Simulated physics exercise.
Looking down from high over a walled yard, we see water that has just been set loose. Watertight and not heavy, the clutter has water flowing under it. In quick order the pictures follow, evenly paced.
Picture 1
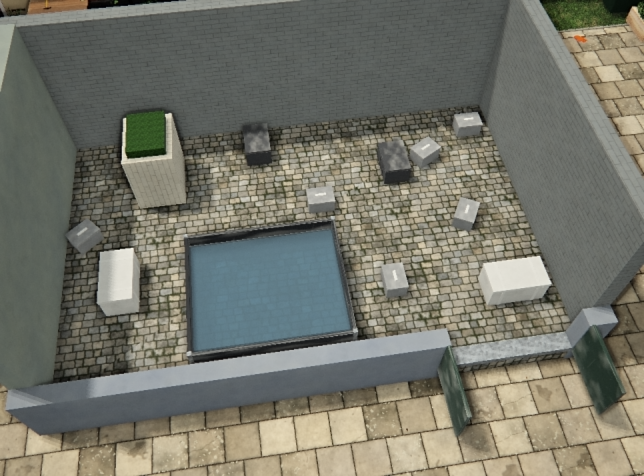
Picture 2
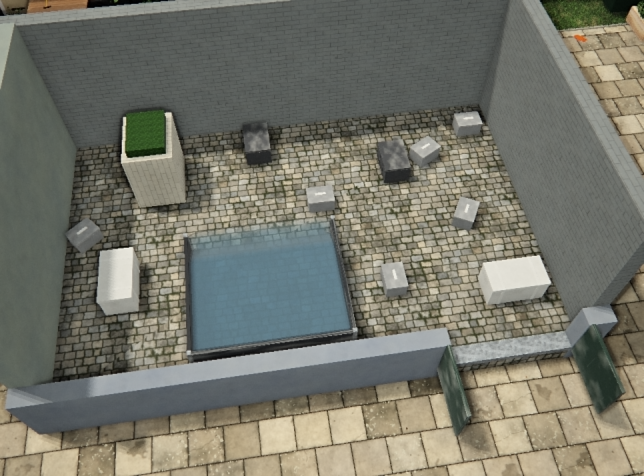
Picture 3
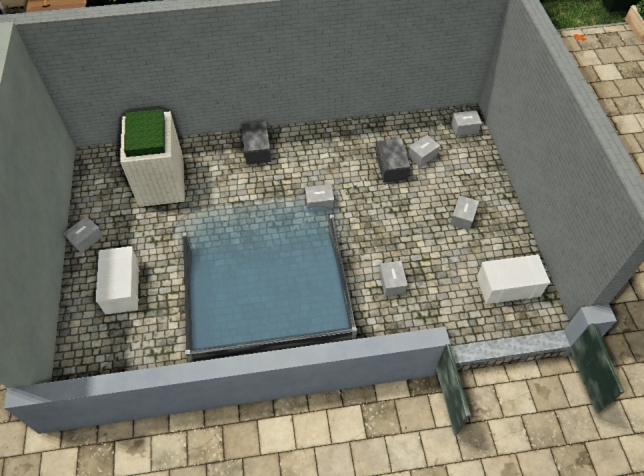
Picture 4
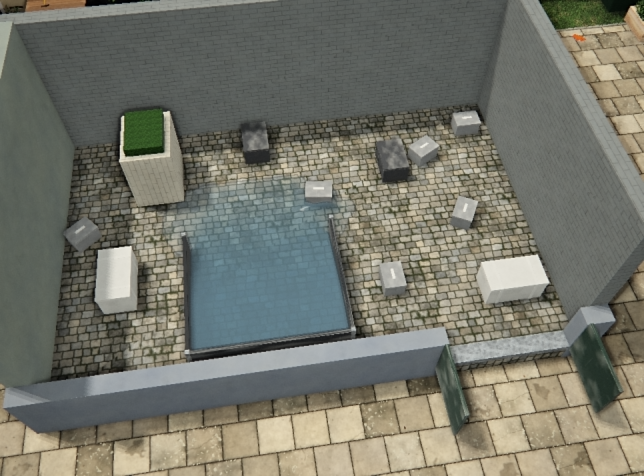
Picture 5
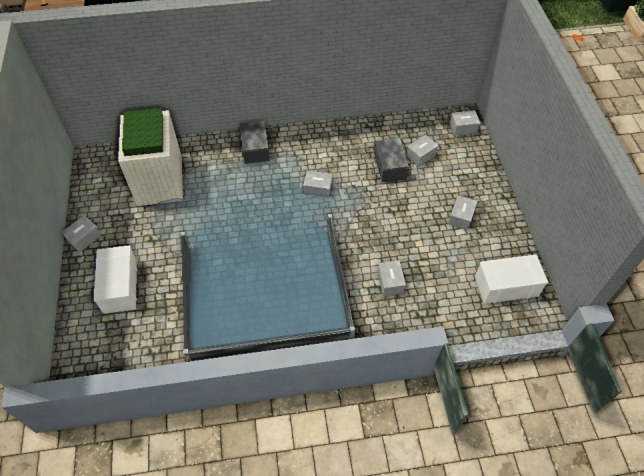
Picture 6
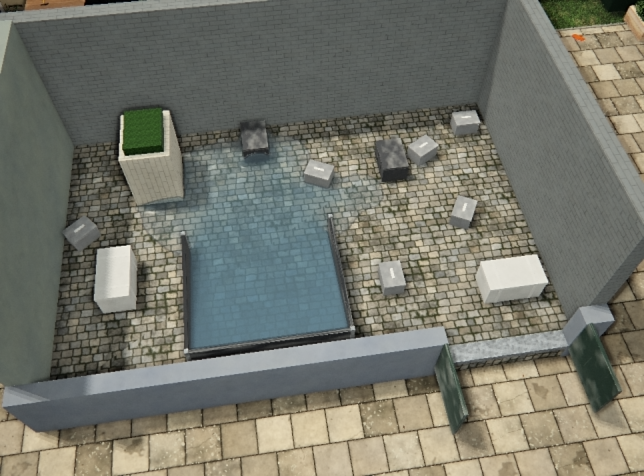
At the start, a pool of blue water sits inside a dark rectangular frame in a walled, paved yard scattered with boxes. The frame's far side disappears and water slips out across the paving, then spreads thinly around the nearest boxes toward the back wall, while the clutter barely moves.
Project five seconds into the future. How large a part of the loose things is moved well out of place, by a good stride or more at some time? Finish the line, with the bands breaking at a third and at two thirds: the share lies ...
The share lies between a third and two thirds.
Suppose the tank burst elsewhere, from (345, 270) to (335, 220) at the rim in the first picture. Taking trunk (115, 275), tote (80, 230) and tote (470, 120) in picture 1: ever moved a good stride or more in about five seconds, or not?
The first: Never got that far; the second: Never got that far; the third: Got that far.
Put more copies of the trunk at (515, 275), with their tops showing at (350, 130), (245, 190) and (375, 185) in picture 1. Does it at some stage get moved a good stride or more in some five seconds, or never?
In sequence: Pushed clear, pushed clear, doesn't go far.
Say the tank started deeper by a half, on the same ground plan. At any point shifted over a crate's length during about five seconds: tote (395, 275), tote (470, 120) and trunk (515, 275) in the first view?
Object 1: Didn't cover it. Object 2: Covered it. Object 3: Covered it.
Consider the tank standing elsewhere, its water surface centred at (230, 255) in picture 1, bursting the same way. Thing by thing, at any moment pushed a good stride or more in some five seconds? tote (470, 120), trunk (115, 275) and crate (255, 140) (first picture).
Result per object - went far, stayed close, went far.
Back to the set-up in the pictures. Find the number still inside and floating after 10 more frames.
Counting them up gives 2.
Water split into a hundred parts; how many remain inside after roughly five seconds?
About 100 per cent.
A moment on, 1 of 10 are well off their spots; 0 afloat.
Next, 1 of 10 are well off their spots; 2 afloat.
Later, 2 of 10 are well off their spots; 1 afloat.
In the end, 4 of 10 are well off their spots, and 4 have been at some point; 0 afloat.
